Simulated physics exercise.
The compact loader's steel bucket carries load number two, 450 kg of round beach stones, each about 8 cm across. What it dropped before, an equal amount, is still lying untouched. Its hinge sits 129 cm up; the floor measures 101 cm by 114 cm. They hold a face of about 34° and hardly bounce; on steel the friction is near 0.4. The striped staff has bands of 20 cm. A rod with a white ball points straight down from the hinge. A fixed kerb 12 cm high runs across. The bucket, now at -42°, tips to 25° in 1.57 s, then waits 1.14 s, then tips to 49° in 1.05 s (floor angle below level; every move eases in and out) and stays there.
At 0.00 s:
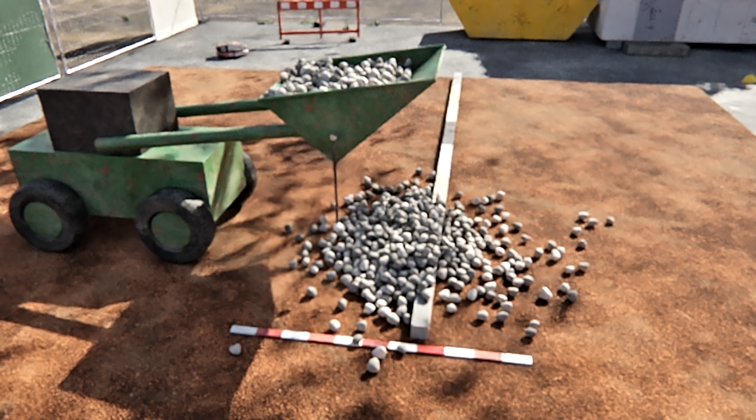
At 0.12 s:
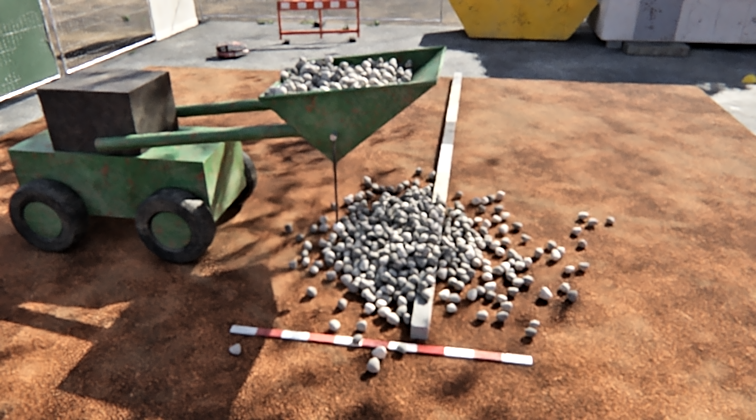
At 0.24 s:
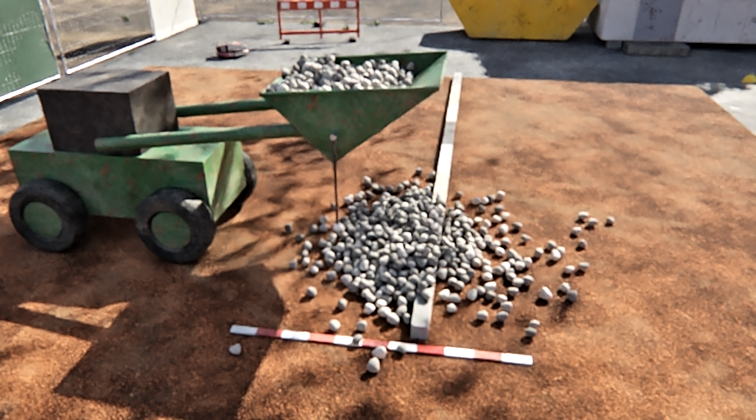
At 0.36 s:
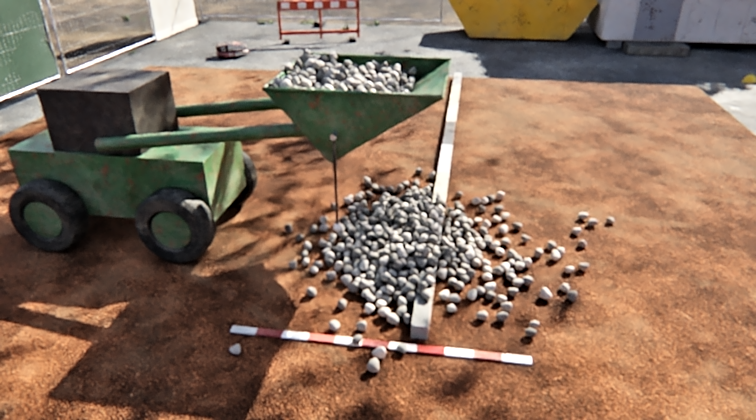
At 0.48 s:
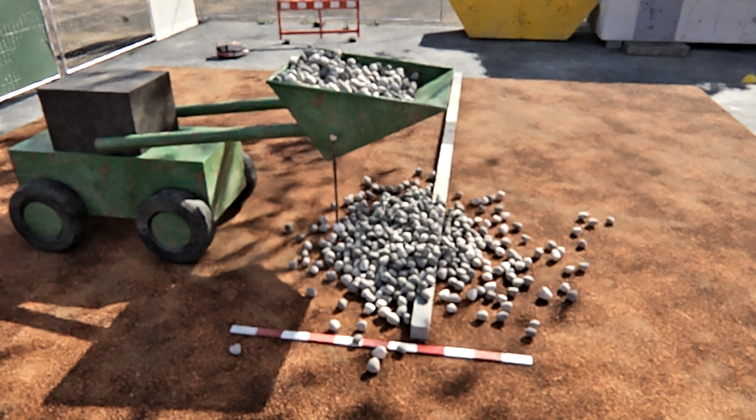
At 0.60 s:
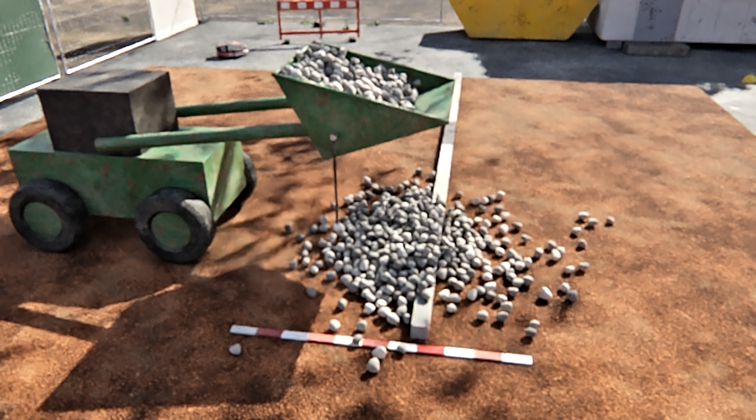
A green loader held a bucket of grey stones above a heap lying across a long pale bar, and the bucket slowly tilted, its right edge dipping while the machine and heap stayed still.
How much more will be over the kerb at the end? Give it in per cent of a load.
Some 100 per cent is added.
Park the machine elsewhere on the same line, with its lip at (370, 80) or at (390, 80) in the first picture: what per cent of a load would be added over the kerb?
About 65 and 85 per cent.
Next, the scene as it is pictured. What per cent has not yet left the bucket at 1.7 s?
About 75 per cent.
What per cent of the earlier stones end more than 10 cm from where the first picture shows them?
About 10 per cent.
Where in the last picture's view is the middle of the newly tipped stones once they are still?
Near (500, 245).
After 1.2 s the floor is at 15°; in per cent of one load, 100 in the bucket, 80 on this side of the kerb, 20 over the kerb; the foremost stones are at (584, 244).
After 1.7 s the floor is at 25°; in per cent of one load, 75 in the bucket, 85 on this side of the kerb, 40 over the kerb; the foremost stones are at (584, 244).
After 4.2 s the floor is at 49°; in per cent of one load, 0 in the bucket, 80 on this side of the kerb, 120 over the kerb; the foremost stones are at (625, 228).
After 6.9 s the floor is at 49°; in per cent of one load, 0 in the bucket, 80 on this side of the kerb, 120 over the kerb; the foremost stones are at (625, 228). Net gain over the kerb, 100.
